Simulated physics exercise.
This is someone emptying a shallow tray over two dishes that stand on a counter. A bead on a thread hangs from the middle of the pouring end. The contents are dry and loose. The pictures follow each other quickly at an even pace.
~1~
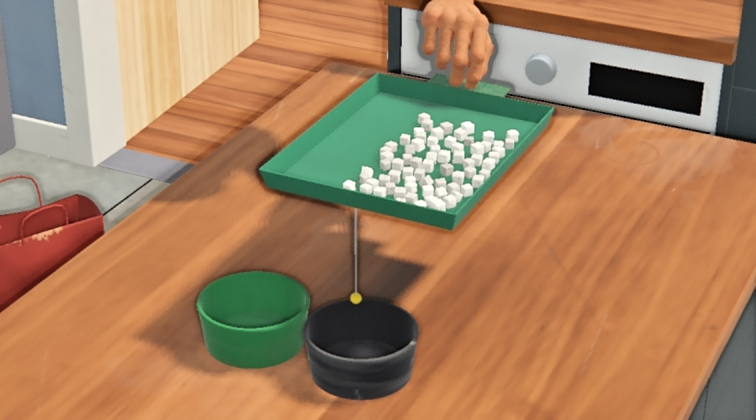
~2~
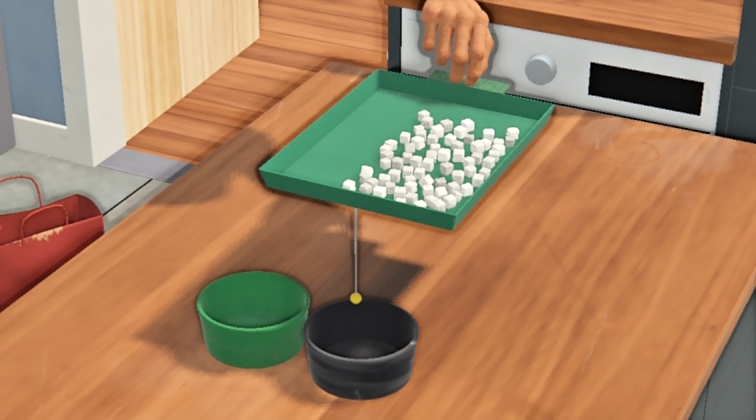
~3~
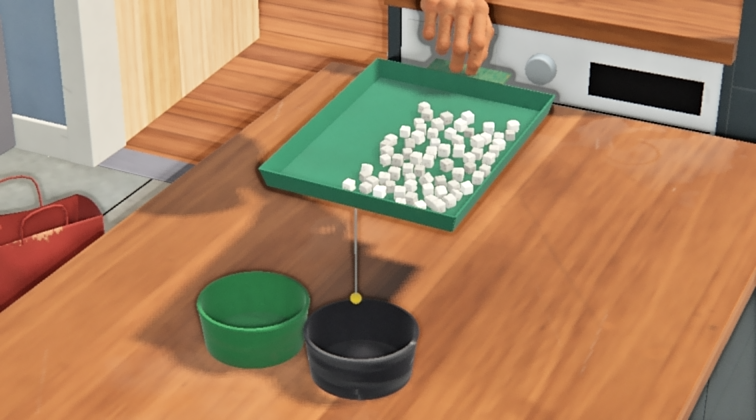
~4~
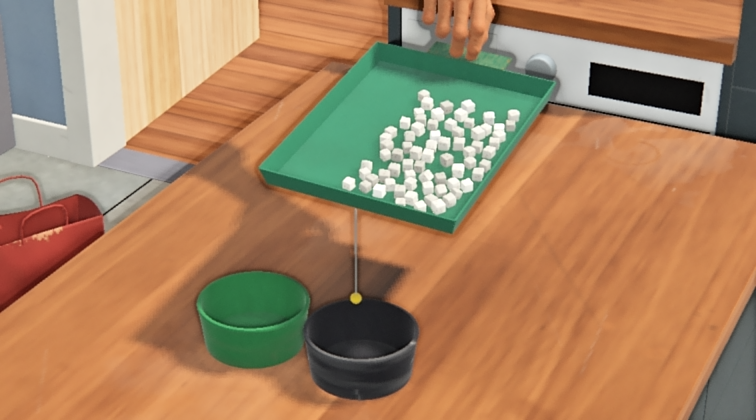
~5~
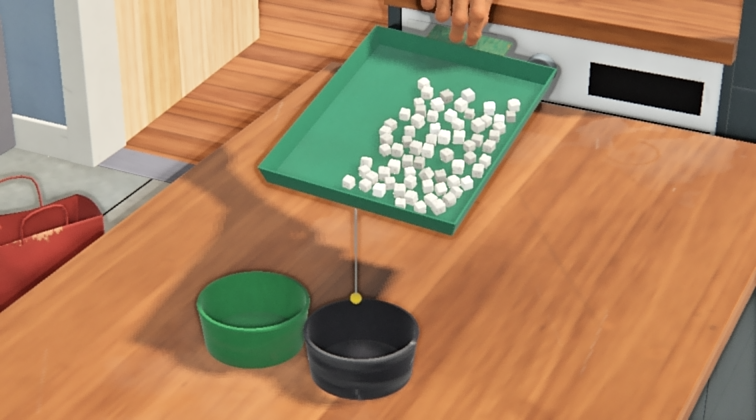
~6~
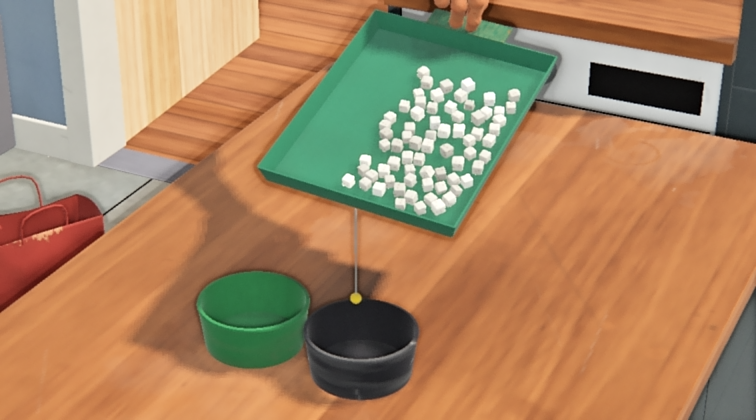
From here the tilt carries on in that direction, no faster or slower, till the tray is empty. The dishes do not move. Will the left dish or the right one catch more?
Fuller: The right-hand dish.
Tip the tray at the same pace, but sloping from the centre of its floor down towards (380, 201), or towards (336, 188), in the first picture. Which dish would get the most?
The first try: The right one. The second: The dish on the left.
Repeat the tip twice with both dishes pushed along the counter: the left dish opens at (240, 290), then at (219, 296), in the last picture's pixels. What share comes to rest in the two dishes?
Roughly 10 per cent, and 10 per cent.
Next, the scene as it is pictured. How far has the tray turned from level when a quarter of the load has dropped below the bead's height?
Near 115 degrees.
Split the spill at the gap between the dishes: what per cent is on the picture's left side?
Roughly 0 in a hundred.
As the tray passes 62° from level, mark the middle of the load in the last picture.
Near (423, 184).
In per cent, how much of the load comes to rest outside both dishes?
Close to 70 per cent.
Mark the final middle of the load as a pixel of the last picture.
At about (400, 401).
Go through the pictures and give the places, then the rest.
In the first picture, corners of the pouring end at (267, 168) and (452, 211), level; middle of the load at (428, 166), sugar cubes; left dish at (227, 343); right dish at (336, 374); bead on its thread at (356, 298).
In the second picture, corners of the pouring end at (267, 168) and (452, 211), level; middle of the load at (428, 165).
In the third picture, corners of the pouring end at (267, 167) and (452, 213), tipped barely, lowest at the right corner; middle of the load at (428, 161).
In the fourth picture, corners of the pouring end at (266, 166) and (452, 216), tipped a little, lowest at the right corner; middle of the load at (428, 156).
In the fifth picture, corners of the pouring end at (266, 165) and (452, 219), tipped a little, lowest at the right corner; middle of the load at (428, 151).
In the sixth picture, corners of the pouring end at (265, 165) and (452, 222), tipped clearly, lowest at the right corner; middle of the load at (428, 146); left dish at (227, 343); right dish at (336, 374).
Soon after the last picture, tray tipped steeply; all on the tray.
A little later, tray tipped past a quarter turn; all on the tray.
Later still, tray tipped past a quarter turn; about a third in the right dish; about two thirds outside both.
At rest, tray tipped past a quarter turn; about a third in the right dish; none in the left dish; about two thirds outside both.
